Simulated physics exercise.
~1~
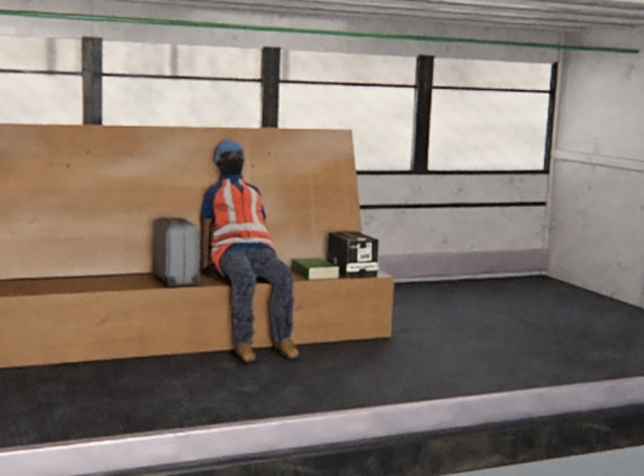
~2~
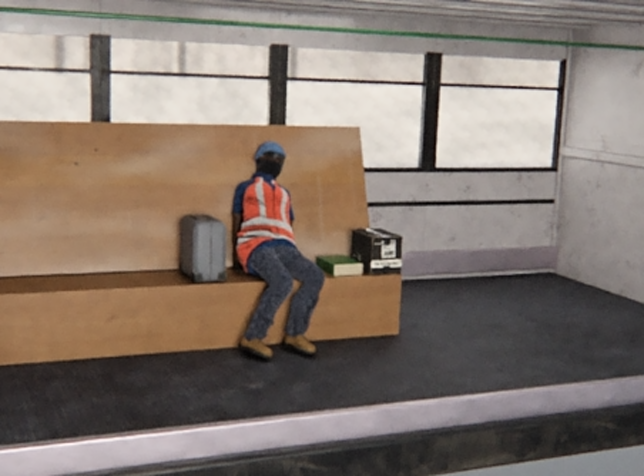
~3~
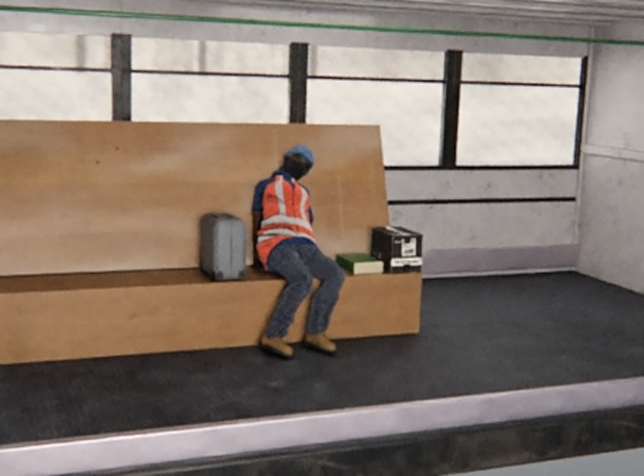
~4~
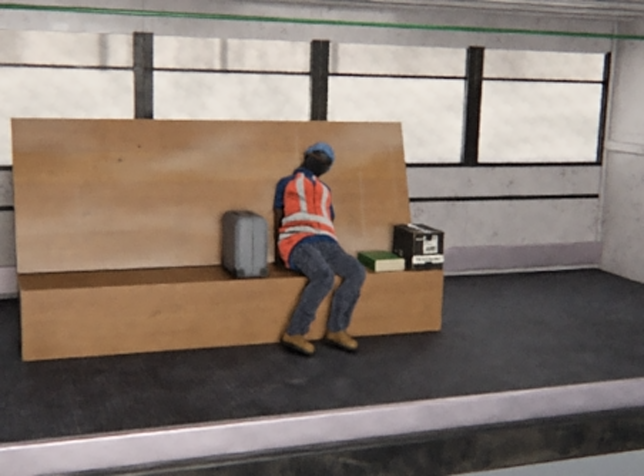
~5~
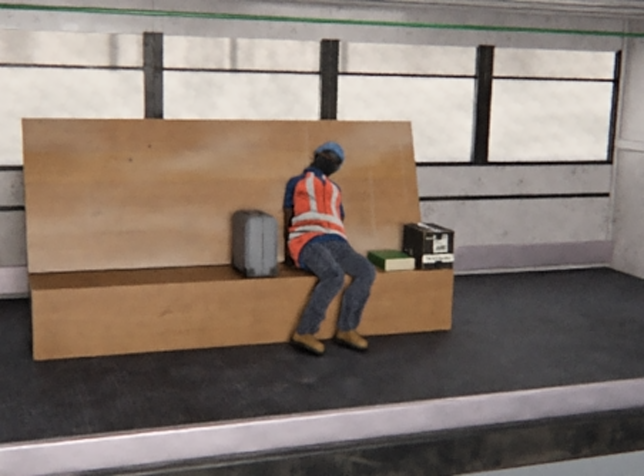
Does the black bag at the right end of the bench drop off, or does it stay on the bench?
The black bag stays on the bench, upright and close to its right end.
